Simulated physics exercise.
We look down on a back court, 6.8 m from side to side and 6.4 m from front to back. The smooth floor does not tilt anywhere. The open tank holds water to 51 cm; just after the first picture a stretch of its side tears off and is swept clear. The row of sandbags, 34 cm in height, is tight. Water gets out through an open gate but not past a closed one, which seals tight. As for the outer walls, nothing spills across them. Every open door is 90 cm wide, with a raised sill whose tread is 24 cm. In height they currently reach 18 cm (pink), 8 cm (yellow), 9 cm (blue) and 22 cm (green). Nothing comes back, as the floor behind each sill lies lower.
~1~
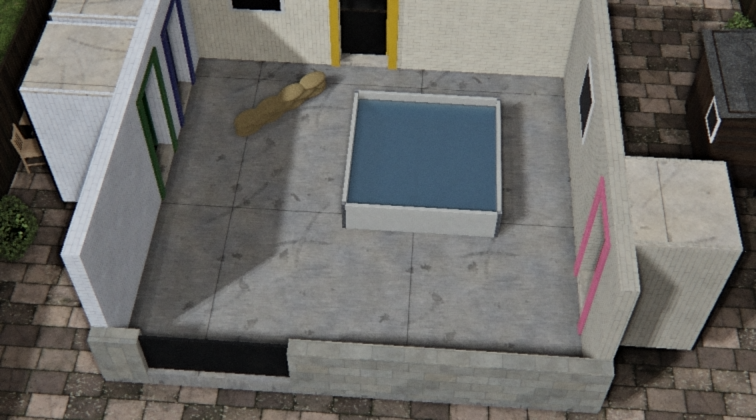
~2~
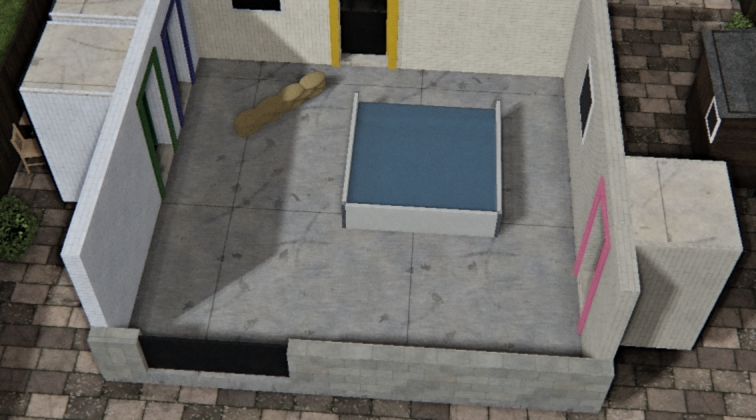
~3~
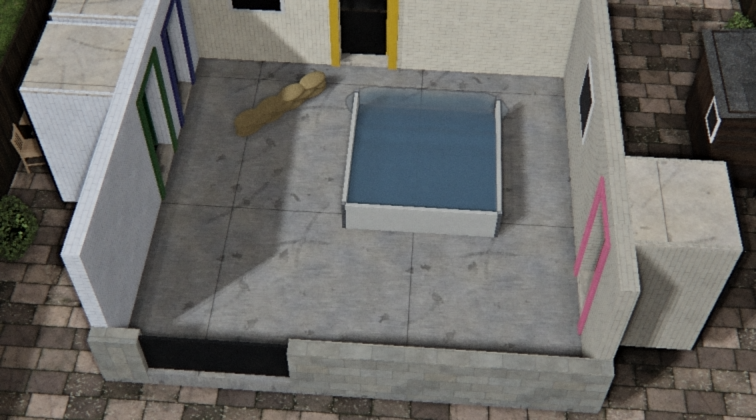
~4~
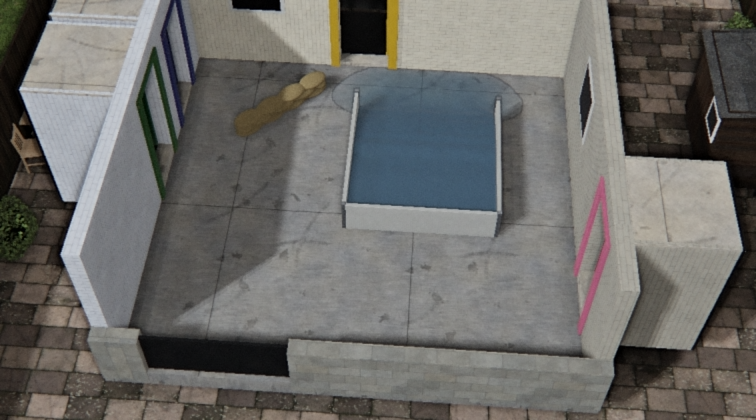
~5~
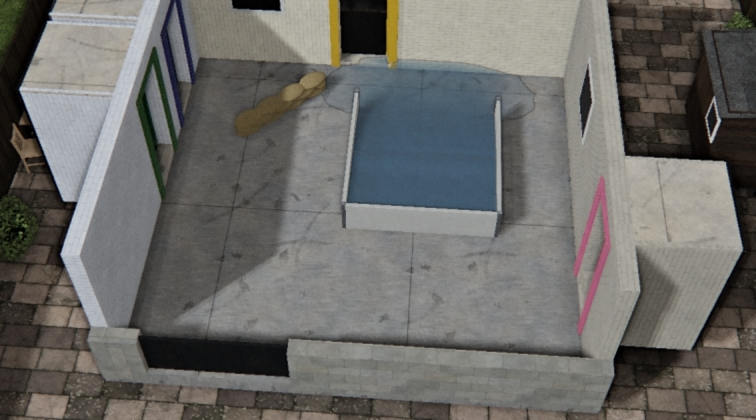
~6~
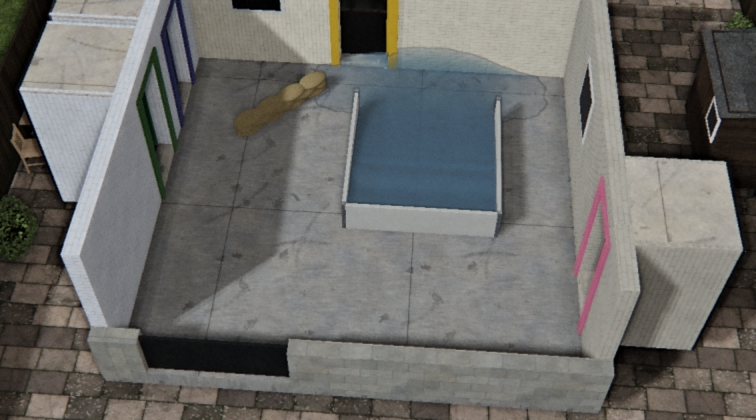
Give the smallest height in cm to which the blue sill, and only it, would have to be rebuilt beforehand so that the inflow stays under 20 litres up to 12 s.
Roughly 12.5 cm.
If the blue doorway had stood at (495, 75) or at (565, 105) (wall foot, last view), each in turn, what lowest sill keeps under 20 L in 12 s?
About 26 cm for the first and 28 cm for the second.
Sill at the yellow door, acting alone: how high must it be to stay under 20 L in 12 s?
At yellow, roughly 27 cm.
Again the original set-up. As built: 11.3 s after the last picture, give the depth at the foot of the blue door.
Roughly 5.5 cm deep.
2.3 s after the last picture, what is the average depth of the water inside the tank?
Near 17 cm, averaged.
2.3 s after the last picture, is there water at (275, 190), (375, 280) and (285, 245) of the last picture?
One by one: Clear, clear, clear.
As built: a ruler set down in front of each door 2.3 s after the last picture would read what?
Pink door 0 cm, yellow door 22 cm, blue door 16 cm, green door 0 cm.
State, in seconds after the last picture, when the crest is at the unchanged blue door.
It peaks around 2.8 s.
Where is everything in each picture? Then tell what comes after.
The open tank at (424, 152) is whole and still, 51 cm deep; the blue door at (179, 62) is dry, in the first frame.
Water pours out on the far side and has run 0.2 m, to a hidden place; about 10 cm deep outside, 51 cm at the back, in the second frame.
The front is at (367, 90), 0.7 m from the gap on the far side; 1.6 m2 of floor is wet, 51 cm left at the back, in the third frame.
The gap is on the far side, the front 1.2 m out at (375, 70); the back of the open tank holds 51 cm, in the fourth frame.
The gap is on the far side, the front 1.4 m out at (370, 60); the back of the open tank holds 51 cm, in the fifth frame.
The front is at (367, 55), 1.5 m from the gap on the far side; 4.2 m2 of floor is wet, 51 cm left at the back; 2.4 m in a straight line remain to the blue door at (179, 62), in the sixth frame.
Then, 0.7 s after the last picture water covers 15 % of the floor, deepest (40 cm) near (430, 80); it has not reached the blue door.
Then, 2.3 s after the last picture water covers 35 % of the floor, deepest (36 cm) near (557, 87); 16 cm at the blue door, 5 litres in over its 9 cm sill.
Then, 11.3 s after the last picture water covers 95 % of the floor, deepest (10 cm) near (200, 180); 6 cm at the blue door, 47 litres in over its 9 cm sill.
At the blue door as built, the water peaked near 17 cm, 2.7 s after the last picture.
With a sill of 10 cm, 37 litres would have come in within the 12 s; with 14 cm, 11 litres. So under 20 litres takes about 12.5 cm.
